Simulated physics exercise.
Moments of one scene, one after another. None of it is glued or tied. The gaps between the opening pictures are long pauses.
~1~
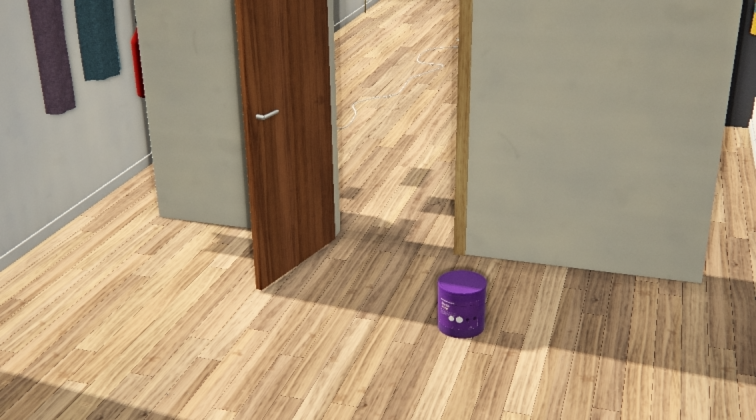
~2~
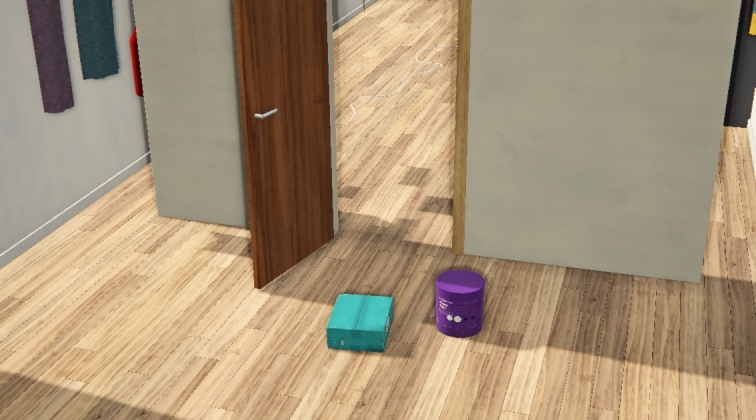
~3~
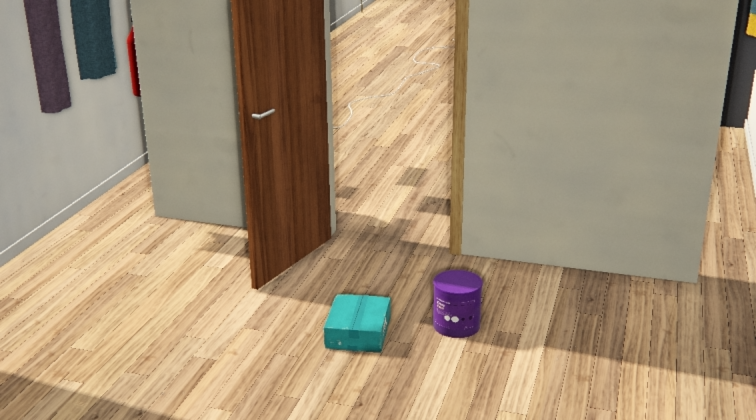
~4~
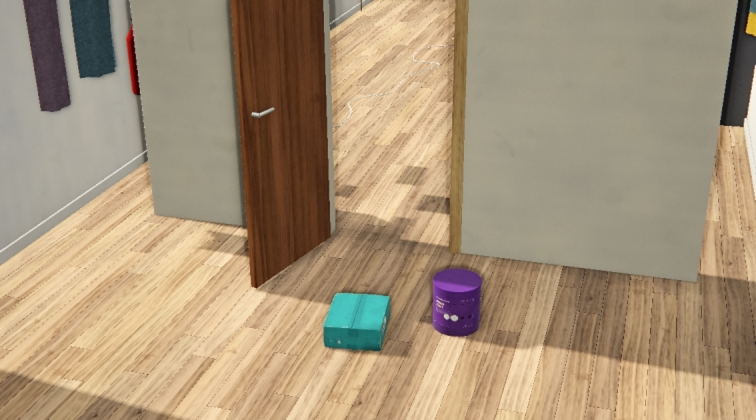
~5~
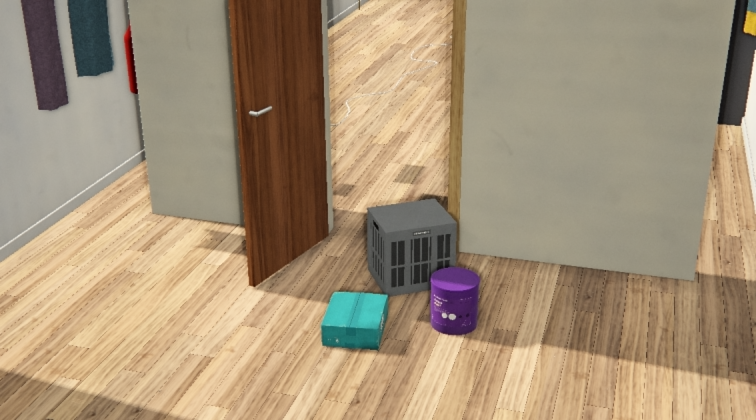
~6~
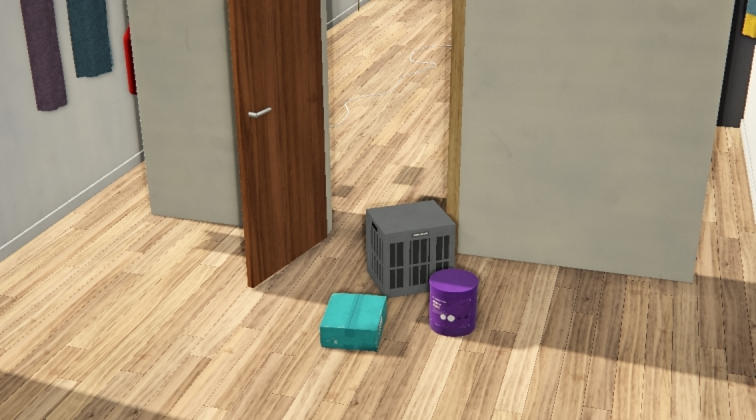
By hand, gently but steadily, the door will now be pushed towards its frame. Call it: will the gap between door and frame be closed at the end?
No, a gap remains.
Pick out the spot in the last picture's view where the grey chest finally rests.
The object finishes roughly at pixel (414, 247).
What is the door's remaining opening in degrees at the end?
Roughly 45 degrees open.
Then, 0.80 s after the last picture, door 84° open.
Then, 1.30 s after the last picture, door 62° open.
At rest, door 46° open; all 3 in place. Seen from the same camera at the end, grey chest near (414, 247).
